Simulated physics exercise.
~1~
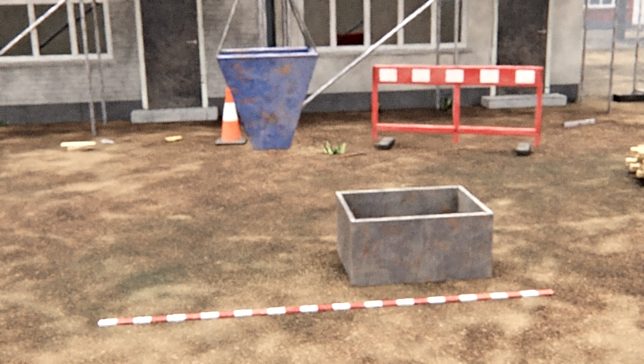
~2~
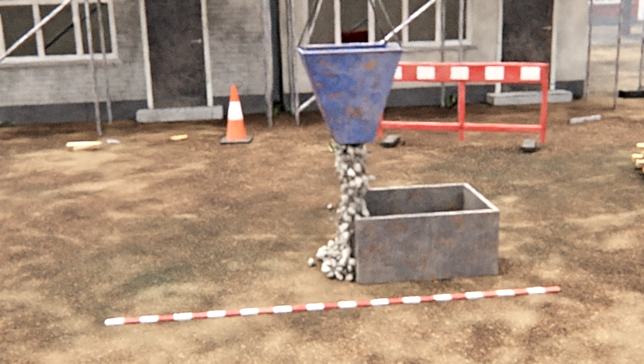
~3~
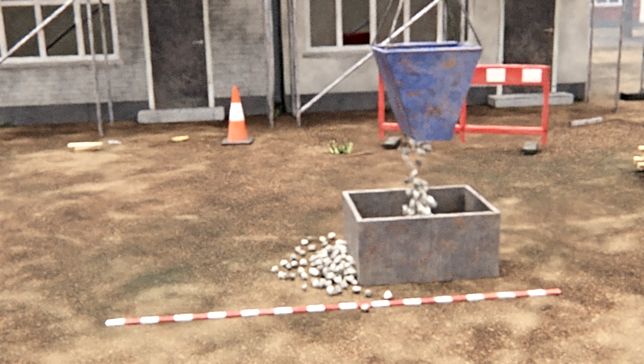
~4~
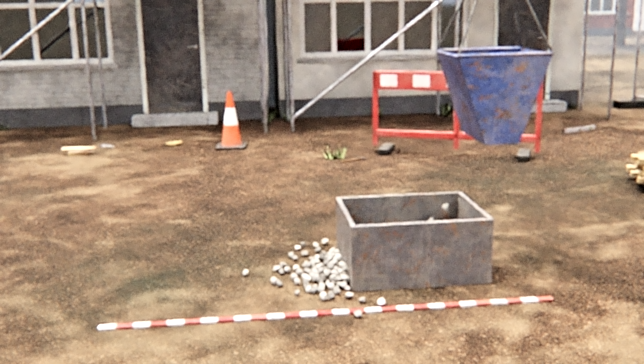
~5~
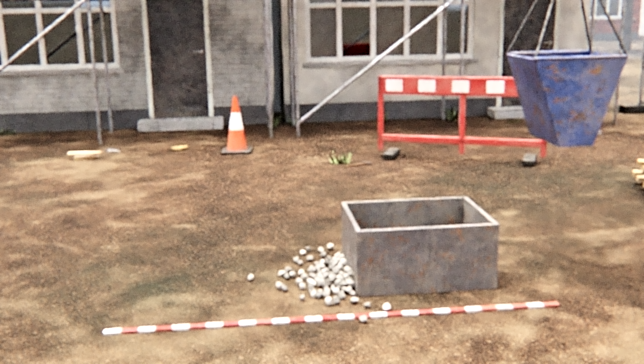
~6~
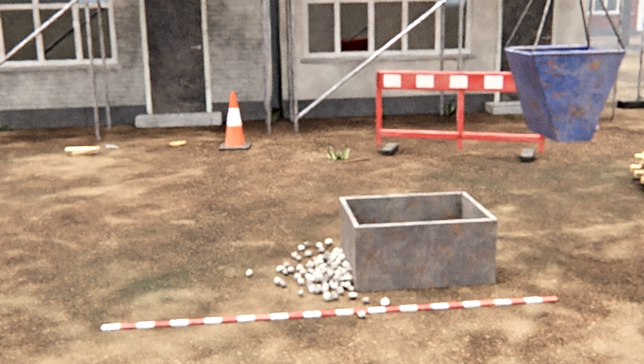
Blue hopper moving right over a muddy yard, spilling pale stones beside a grey bin, then into it, and stopping empty beyond.
